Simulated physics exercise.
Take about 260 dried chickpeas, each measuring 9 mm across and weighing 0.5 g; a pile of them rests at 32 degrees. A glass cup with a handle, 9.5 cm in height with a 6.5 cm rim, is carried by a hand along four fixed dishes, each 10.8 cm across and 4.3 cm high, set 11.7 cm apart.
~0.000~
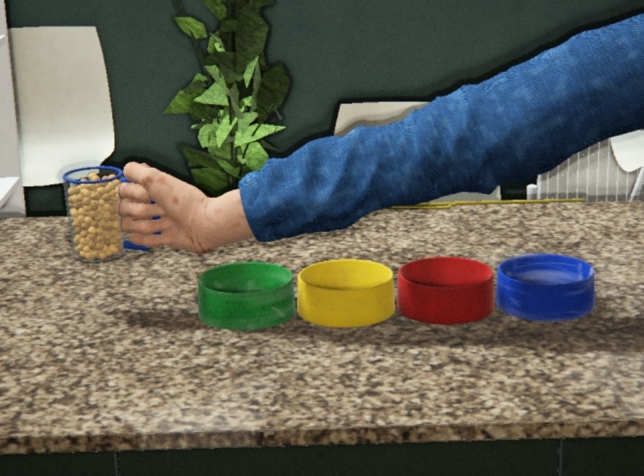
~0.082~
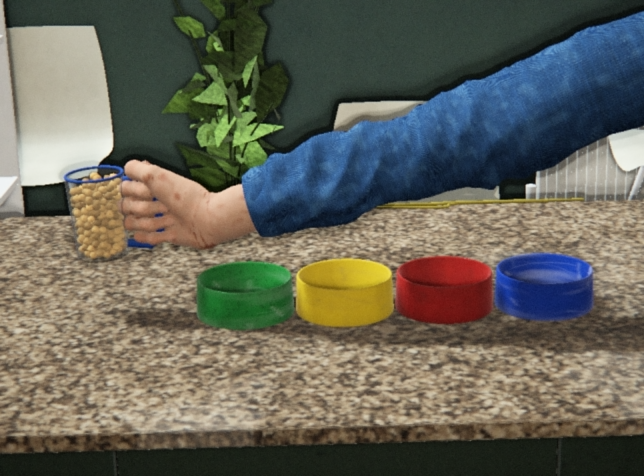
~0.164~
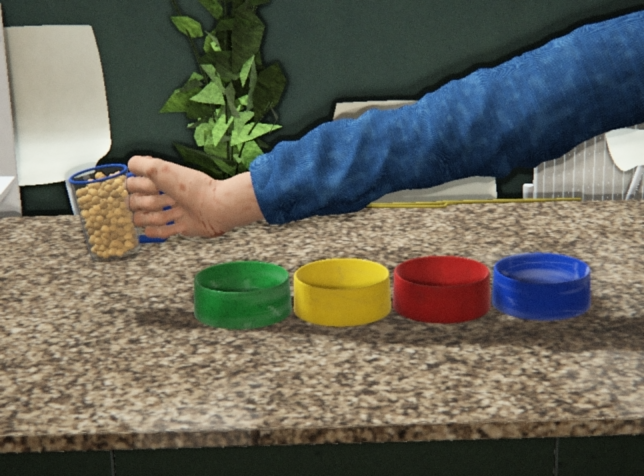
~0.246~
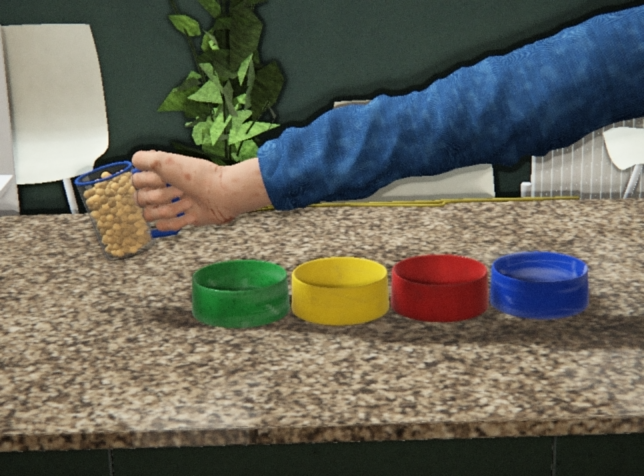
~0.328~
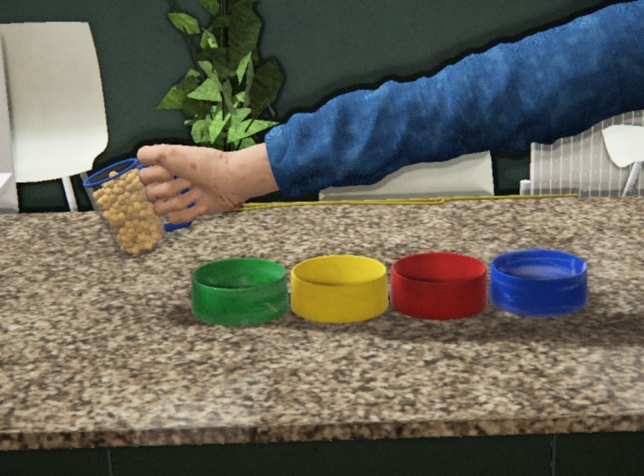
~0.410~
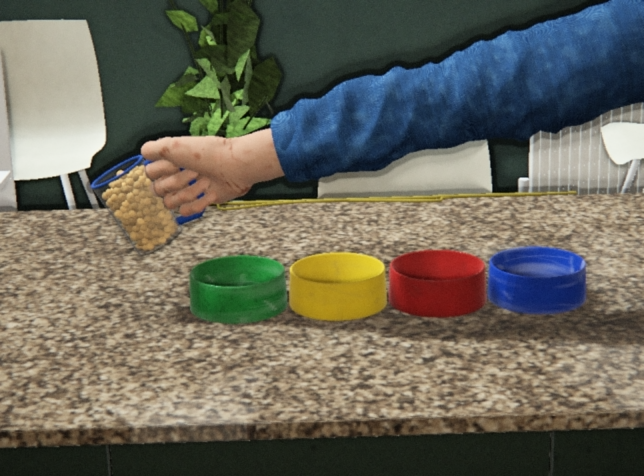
A hand in a blue sleeve held a clear cup of chickpeas by its handle, then moved it a little to the right while tilting it leftward, behind green, yellow, red and blue dishes.
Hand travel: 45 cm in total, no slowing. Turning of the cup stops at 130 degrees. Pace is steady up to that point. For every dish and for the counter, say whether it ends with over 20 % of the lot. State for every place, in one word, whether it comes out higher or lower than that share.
Red dish: Lower, blue dish: Lower, green dish: Higher, yellow dish: Higher, counter: Lower.
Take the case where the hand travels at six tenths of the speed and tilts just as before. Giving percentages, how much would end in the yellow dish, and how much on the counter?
Yellow: 0; counter: 50.
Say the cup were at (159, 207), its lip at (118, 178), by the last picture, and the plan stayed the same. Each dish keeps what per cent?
Kept per dish: Red = 100, blue = 0, green = 0, yellow = 0.
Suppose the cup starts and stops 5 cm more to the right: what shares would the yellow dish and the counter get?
Yellow 90, counter 0.
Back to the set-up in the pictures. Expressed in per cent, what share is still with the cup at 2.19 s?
About 0 per cent.
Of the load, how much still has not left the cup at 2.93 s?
Roughly 0 in a hundred.
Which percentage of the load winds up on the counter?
The figure is about 10 percent.
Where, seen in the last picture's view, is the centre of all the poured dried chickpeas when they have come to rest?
In the last view, approximately (279, 297).
After 1.48 s, tilt 111 degrees; cup holds 90 %, green 10 %.
Then, at 2.19 s, tilt 130 degrees; cup holds 0 %, green 45 %, yellow 40 %.
After 2.93 s, tilt 130 degrees; cup holds 0 %, green 45 %, yellow 40 %.
By 3.2 s all is still; red 0 %, blue 0 %, green 45 %, yellow 40 %, counter 10 %.
